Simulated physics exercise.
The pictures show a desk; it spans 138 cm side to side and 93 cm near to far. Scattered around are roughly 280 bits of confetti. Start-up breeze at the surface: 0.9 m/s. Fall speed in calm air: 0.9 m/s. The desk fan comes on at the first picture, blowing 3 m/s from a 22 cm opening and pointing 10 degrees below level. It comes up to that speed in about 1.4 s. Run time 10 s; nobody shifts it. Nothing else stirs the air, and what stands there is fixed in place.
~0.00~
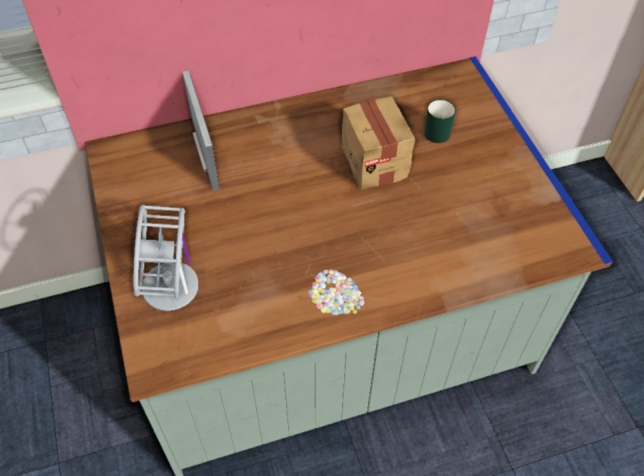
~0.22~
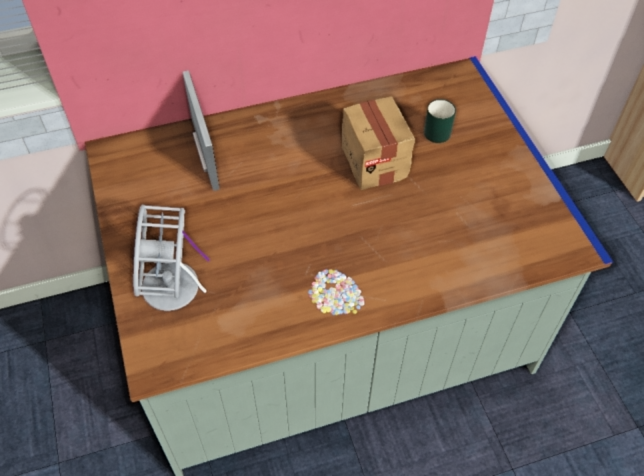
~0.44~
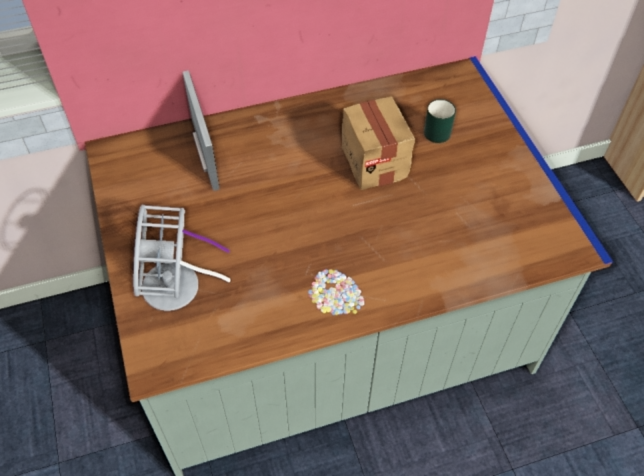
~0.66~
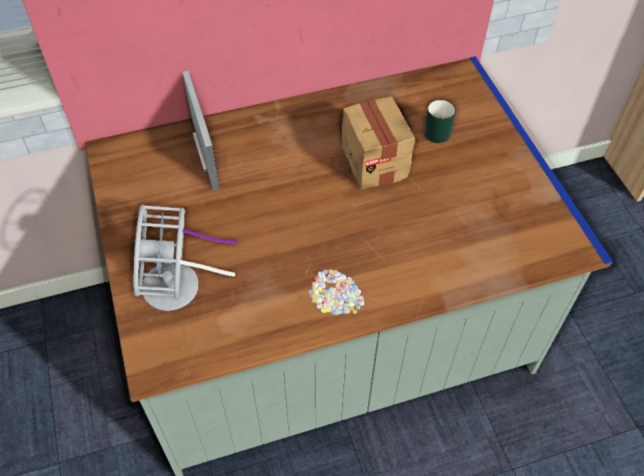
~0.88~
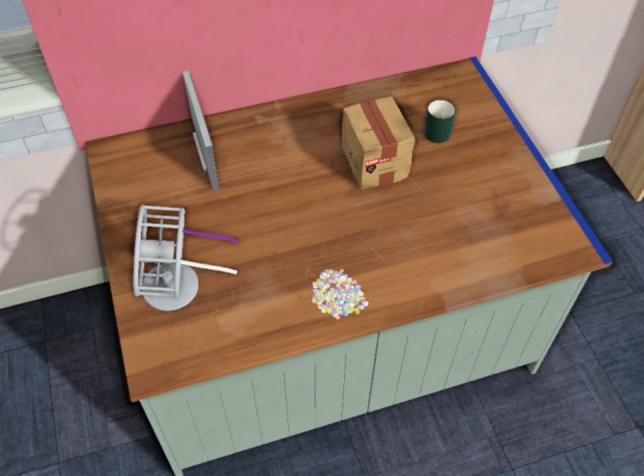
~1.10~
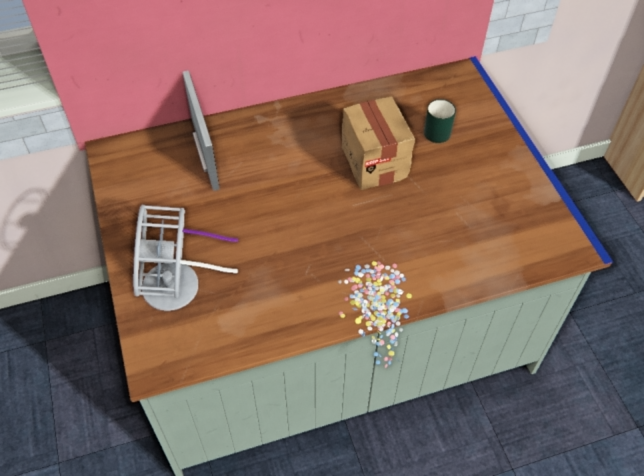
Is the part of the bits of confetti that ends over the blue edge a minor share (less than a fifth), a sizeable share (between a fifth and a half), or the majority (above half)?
It is a minor share.
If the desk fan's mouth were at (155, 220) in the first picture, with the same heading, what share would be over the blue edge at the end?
Estimate: About 0 %.
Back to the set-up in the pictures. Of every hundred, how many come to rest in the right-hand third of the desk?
About 0 %.
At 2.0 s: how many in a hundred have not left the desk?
Around 0 %.
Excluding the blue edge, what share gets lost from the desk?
90 per cent.
After 2.0 s, 0 % are on the move or not yet settled, 7 % are over the blue edge.
After 3.2 s, 0 % are on the move or not yet settled, 7 % are over the blue edge.
After 5.5 s, 0 % are on the move or not yet settled, 7 % are over the blue edge.
After 10.0 s, at the end, 7 % are over the blue edge.
